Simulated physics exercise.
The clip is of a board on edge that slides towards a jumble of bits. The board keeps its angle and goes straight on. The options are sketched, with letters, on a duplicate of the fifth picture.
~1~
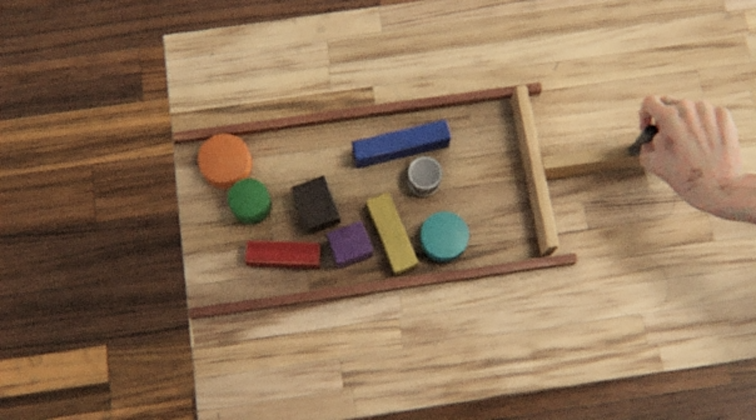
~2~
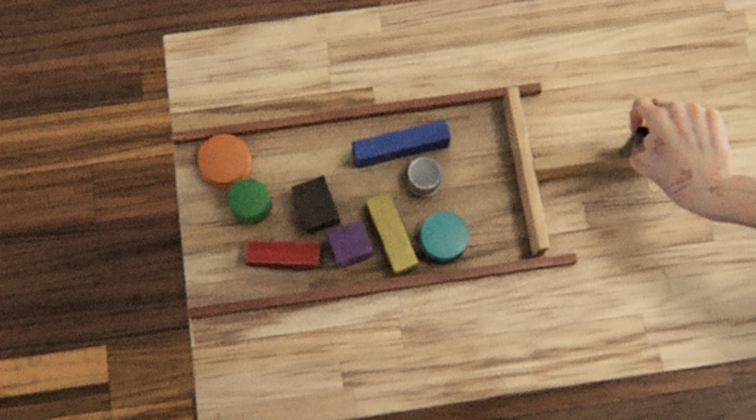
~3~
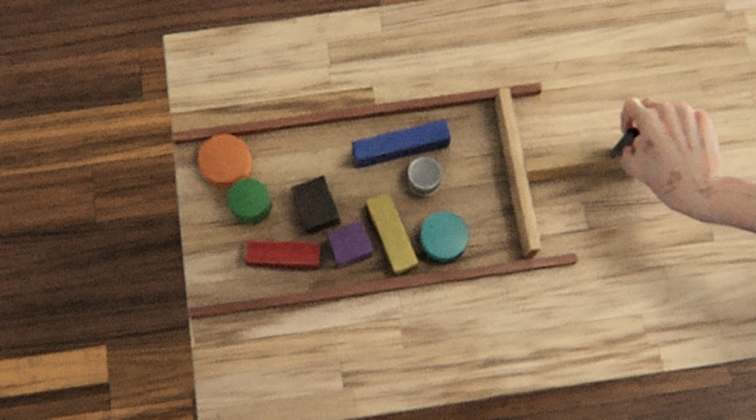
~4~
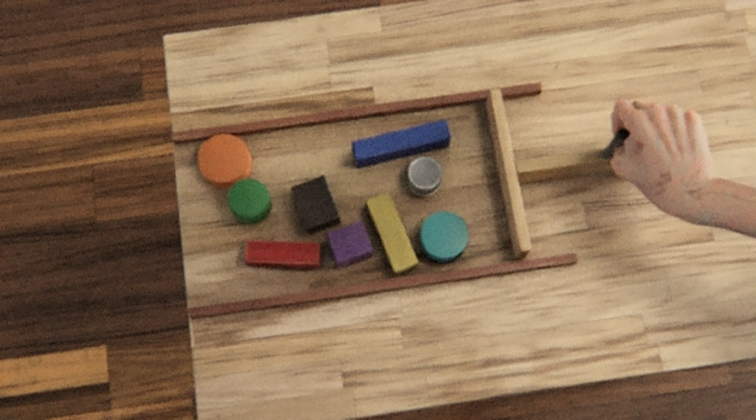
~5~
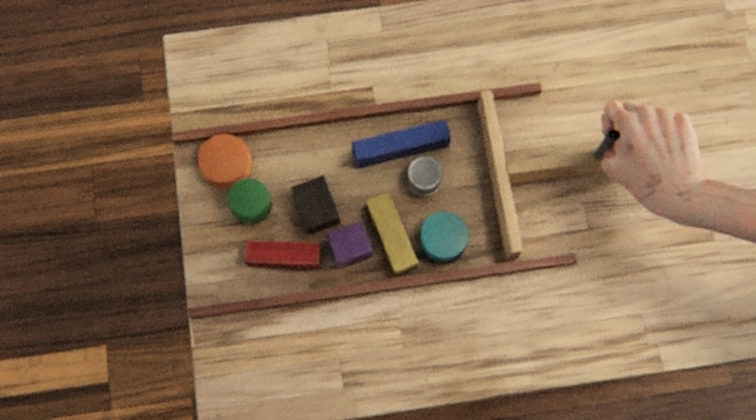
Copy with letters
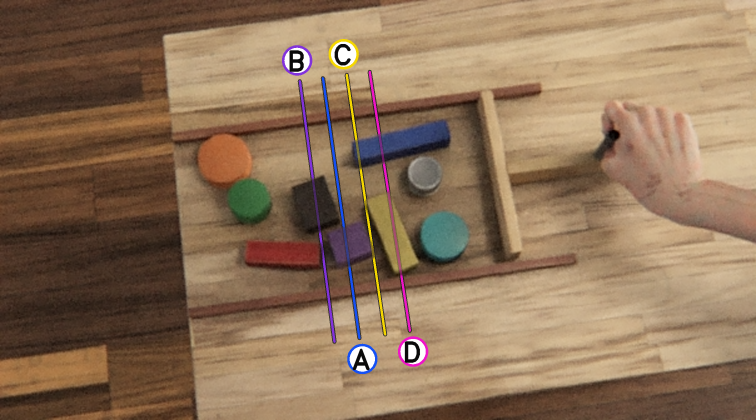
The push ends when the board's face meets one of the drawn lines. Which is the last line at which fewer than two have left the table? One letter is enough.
Up to line B.
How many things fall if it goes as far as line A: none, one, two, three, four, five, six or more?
By then, none.
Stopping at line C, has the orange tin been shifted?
No.
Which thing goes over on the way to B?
The red stick goes over.
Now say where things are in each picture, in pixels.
The first frame shows grey tin (425, 177); green tin (250, 201); yellow bar (391, 234).
The second frame shows board (528, 165); black block (316, 205).
The third frame shows board (519, 167); red stick (284, 255).
The fourth frame shows board (510, 168); turquoise tin (444, 237).
The fifth frame shows board (501, 169); grey tin (425, 177); green tin (250, 201); yellow bar (391, 234).
On the marked copy, A at (340, 203); B at (317, 206); C at (365, 200); D at (389, 196).
Following B. Soon after the start, board (436, 178); turquoise tin (414, 245); purple block (344, 244).
Later, board (369, 187); red stick (220, 256); purple block (276, 246).
In the end, board (319, 194); red stick over the edge; orange tin (186, 166); one fallen.
As for the rest, A is within the limit but short; C is within the limit but short; D is within the limit but short.
